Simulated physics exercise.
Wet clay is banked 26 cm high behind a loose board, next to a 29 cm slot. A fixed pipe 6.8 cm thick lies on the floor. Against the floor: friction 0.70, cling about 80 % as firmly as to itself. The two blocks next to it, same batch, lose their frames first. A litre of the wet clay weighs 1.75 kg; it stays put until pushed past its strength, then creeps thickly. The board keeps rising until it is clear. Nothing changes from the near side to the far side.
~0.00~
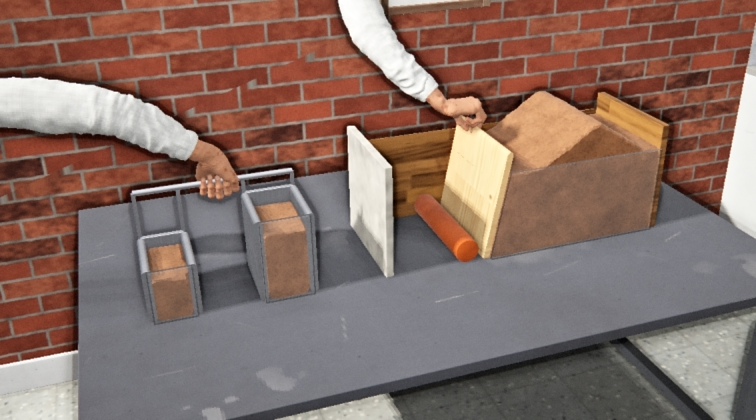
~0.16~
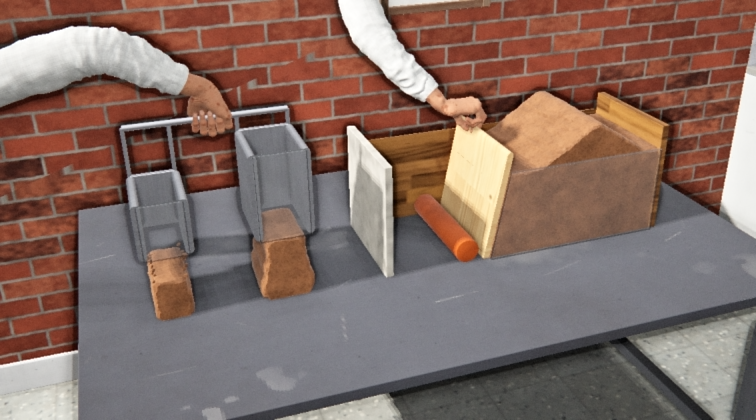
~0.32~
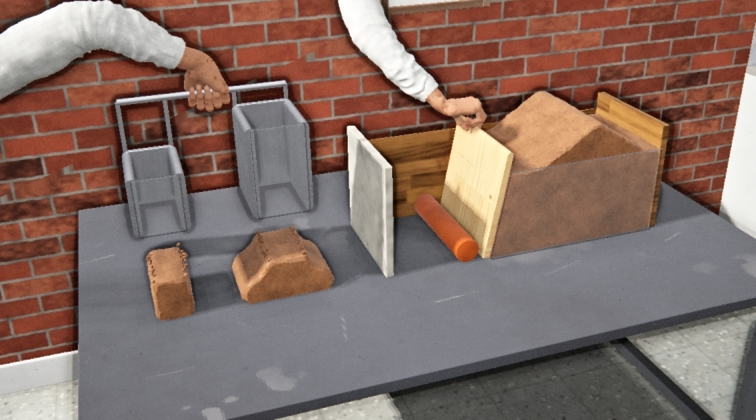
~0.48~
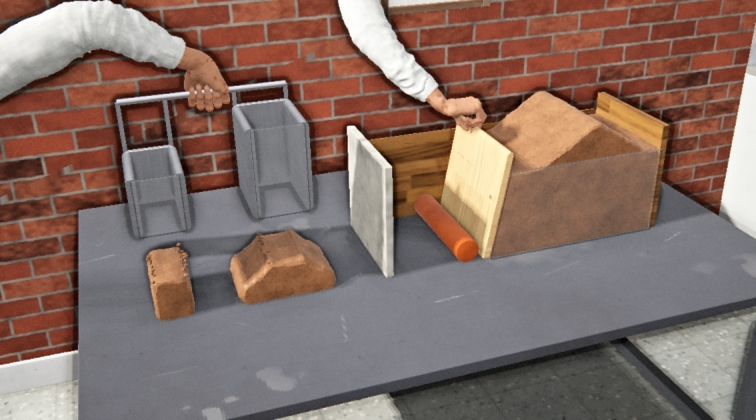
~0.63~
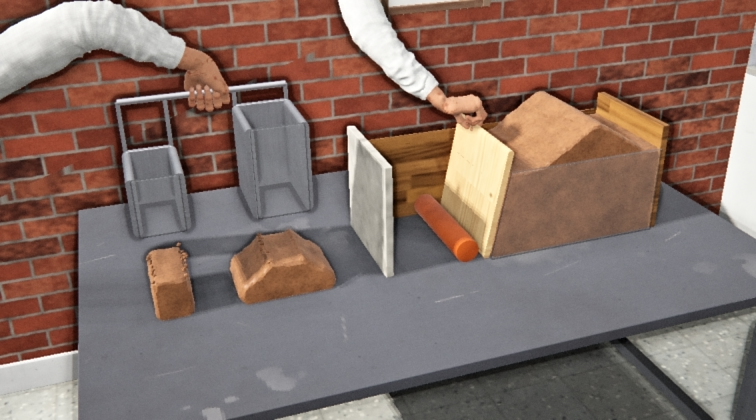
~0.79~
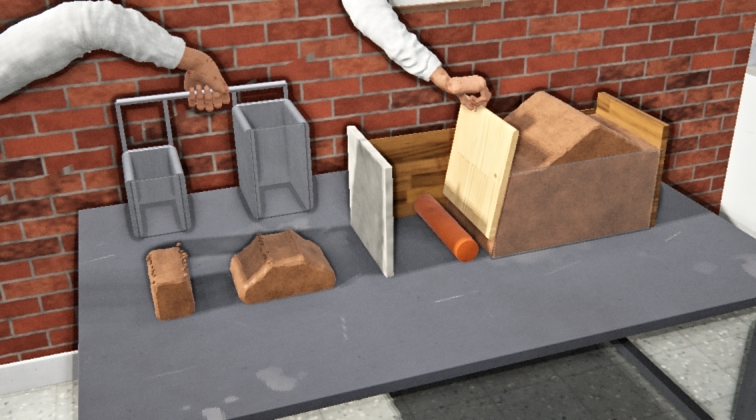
A hand lifted two joined grey moulds off two clay blocks, and the larger block slumped low and wide while the smaller barely sagged; then another hand raised the loose board beside the banked clay slightly.
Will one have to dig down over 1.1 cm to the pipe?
The pipe ends up covered.
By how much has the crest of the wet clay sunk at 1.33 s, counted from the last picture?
Some 4.0 cm.
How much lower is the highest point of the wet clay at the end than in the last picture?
Roughly 5.5 cm.
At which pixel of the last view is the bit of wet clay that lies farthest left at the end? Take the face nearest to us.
Near (469, 230).
After 1.04 s, the fallen stuff reaches 7 % of the way across and nothing lies on the pipe.
After 1.33 s, the fallen stuff reaches 17 % of the way across and nothing lies on the pipe.
After 1.63 s, the fallen stuff reaches 23 % of the way across and 2.8 cm lies on the pipe.
After 1.92 s, the fallen stuff reaches 24 % of the way across and 3.0 cm lies on the pipe.
After 1.97 s, the fallen stuff reaches 24 % of the way across and 3.0 cm lies on the pipe.
